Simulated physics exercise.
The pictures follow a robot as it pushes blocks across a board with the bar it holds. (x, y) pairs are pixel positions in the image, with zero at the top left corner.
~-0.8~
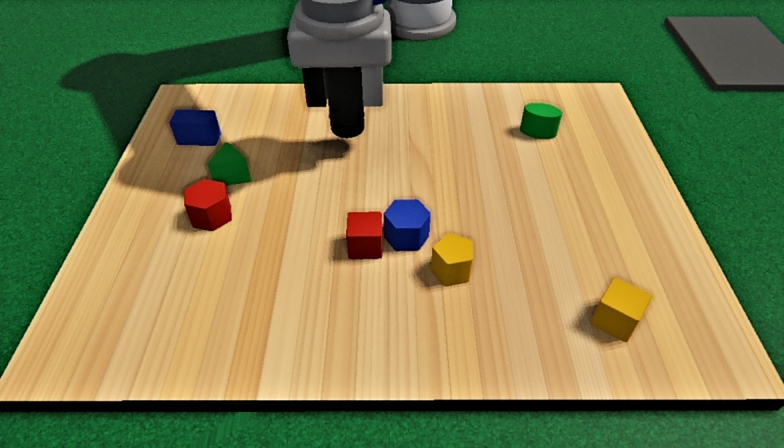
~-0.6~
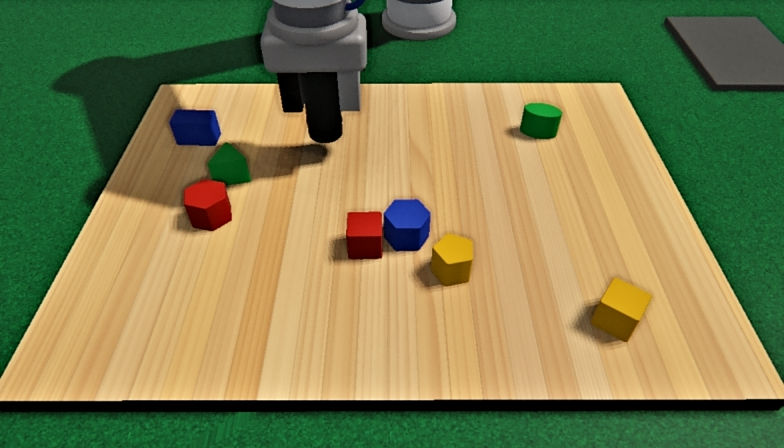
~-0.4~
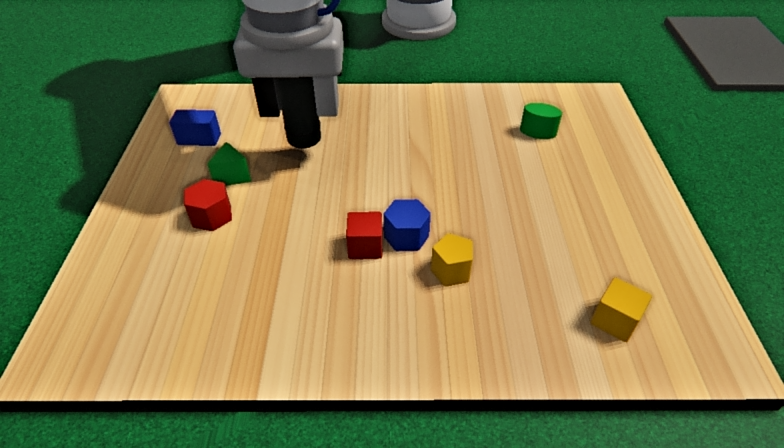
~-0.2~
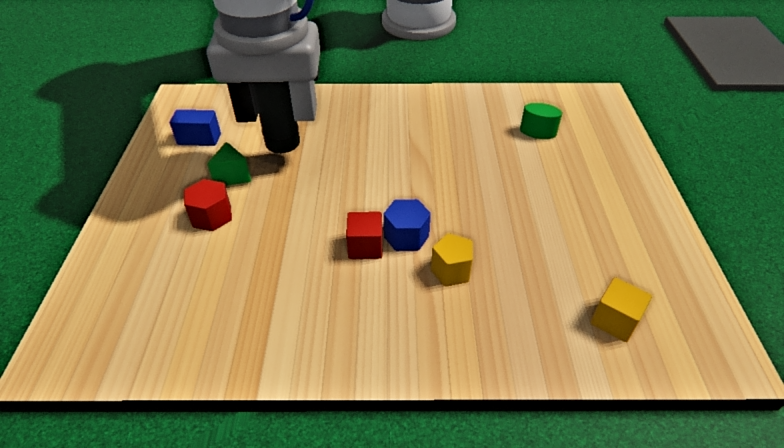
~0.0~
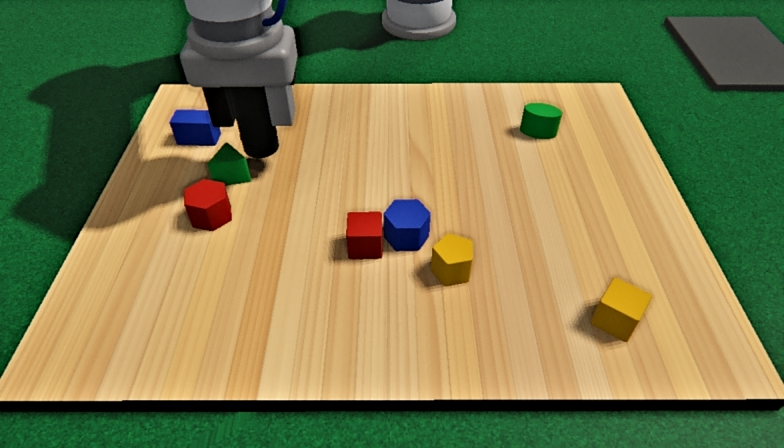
A robot arm with a dark bar reaches over a pale wooden board on a green surface, seen from above the near edge. Blue, green and red blocks sit at left, a red cube, blue hexagon and yellow pentagon near the middle, a green cylinder upper right, a yellow cube lower right. The arm glides left and slightly nearer, beside the green block, while blocks and camera stay still.
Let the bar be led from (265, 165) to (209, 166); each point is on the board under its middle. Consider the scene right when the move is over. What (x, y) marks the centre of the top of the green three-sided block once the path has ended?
The middle of its upper face should be somewhere near (194, 162).
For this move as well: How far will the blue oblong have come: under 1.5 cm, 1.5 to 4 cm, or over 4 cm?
The answer here is less than 1.5 cm.
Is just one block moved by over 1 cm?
It seems so.
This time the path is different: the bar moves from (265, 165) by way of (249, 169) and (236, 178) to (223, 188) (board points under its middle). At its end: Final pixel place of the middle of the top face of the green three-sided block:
It is at (183, 175).
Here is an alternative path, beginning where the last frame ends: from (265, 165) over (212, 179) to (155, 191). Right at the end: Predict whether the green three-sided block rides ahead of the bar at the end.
It will keep going ahead of the bar.
What follows on the original path. Halfway along, bar at (232, 149); green three-sided block at (207, 158), turned 25° anticlockwise.
At the end, bar at (204, 150); blue oblong not moved; green three-sided block at (194, 162), turned 50° anticlockwise.
